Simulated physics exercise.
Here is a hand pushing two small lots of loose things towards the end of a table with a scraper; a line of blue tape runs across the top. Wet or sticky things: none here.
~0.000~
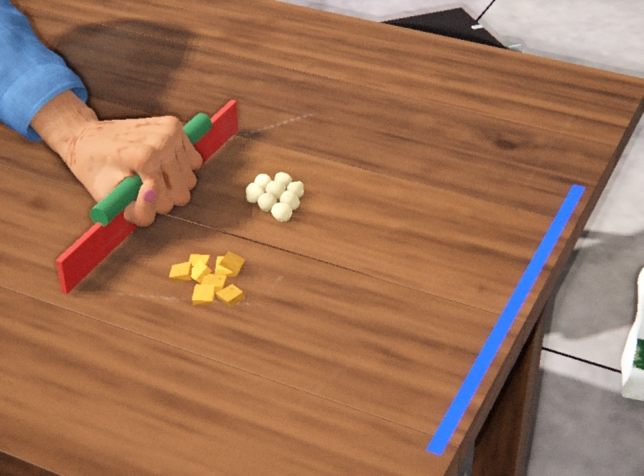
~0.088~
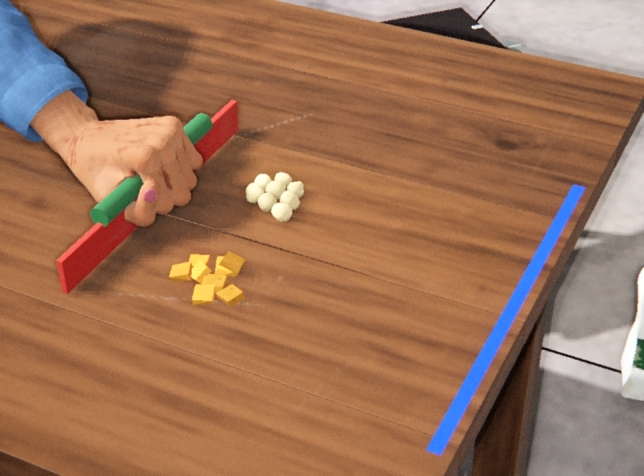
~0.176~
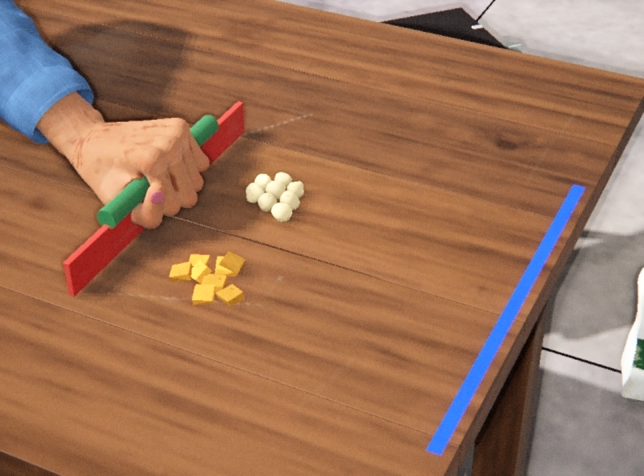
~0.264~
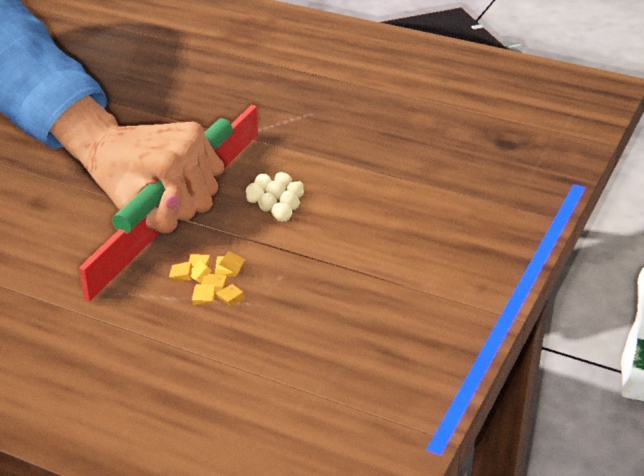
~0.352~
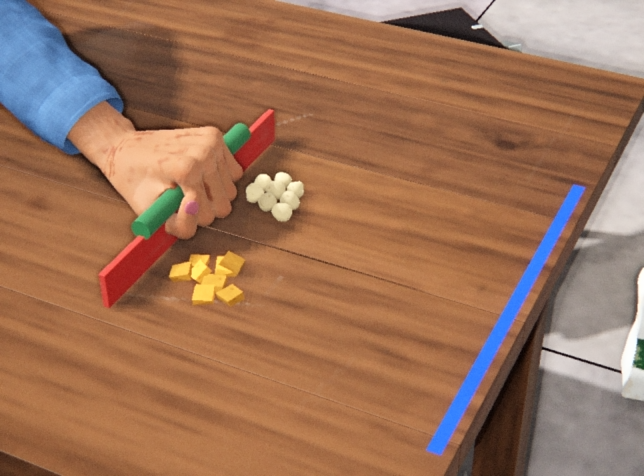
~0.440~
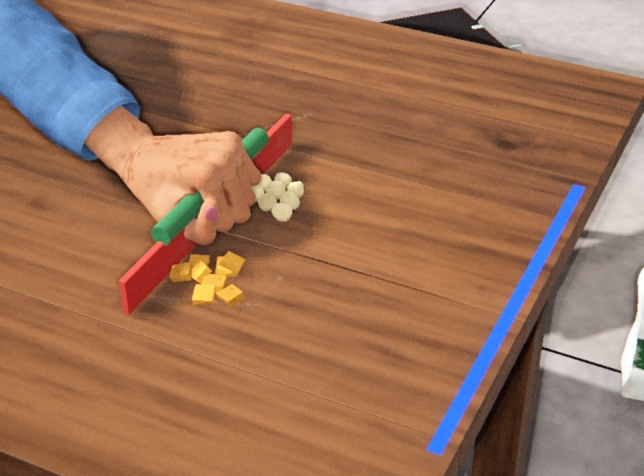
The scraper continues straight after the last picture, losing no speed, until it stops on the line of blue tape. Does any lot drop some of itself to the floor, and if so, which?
Front lot: Yes, some drops. Back lot: Yes, some drops.
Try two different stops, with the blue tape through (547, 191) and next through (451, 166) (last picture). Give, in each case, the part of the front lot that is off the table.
First stop roughly 20 per cent off, second stop 0 per cent.
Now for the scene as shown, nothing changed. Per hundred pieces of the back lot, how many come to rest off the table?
Roughly 100 %.
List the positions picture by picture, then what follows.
In the first frame, scraper near (76, 262), at rest; blue tape near (573, 198), right by the edge; edge at (530, 313); front lot near (214, 284), a few small crackers; back lot near (276, 190), a few macadamia nuts.
In the second frame, scraper near (76, 262), at rest; back lot near (276, 190).
In the third frame, scraper near (83, 264); front lot near (214, 284).
In the fourth frame, scraper near (99, 269); back lot near (276, 190).
In the fifth frame, scraper near (118, 276); front lot near (214, 284).
In the sixth frame, scraper near (138, 282); blue tape near (573, 198); edge at (530, 313); front lot near (214, 284); back lot near (276, 190).
After 1.10 s, scraper still moving, near (366, 233); front lot all on the table, its front near (372, 308); back lot all on the table, its front near (405, 243).
After 1.78 s, scraper stopped at the blue tape; front lot the whole lot over the edge; back lot near a quarter over the edge.
After 2.06 s, scraper stopped at the blue tape; front lot the whole lot over the edge; back lot the whole lot over the edge.
In the end (2.3 s), scraper stopped at the blue tape; front lot the whole lot over the edge; back lot the whole lot over the edge.
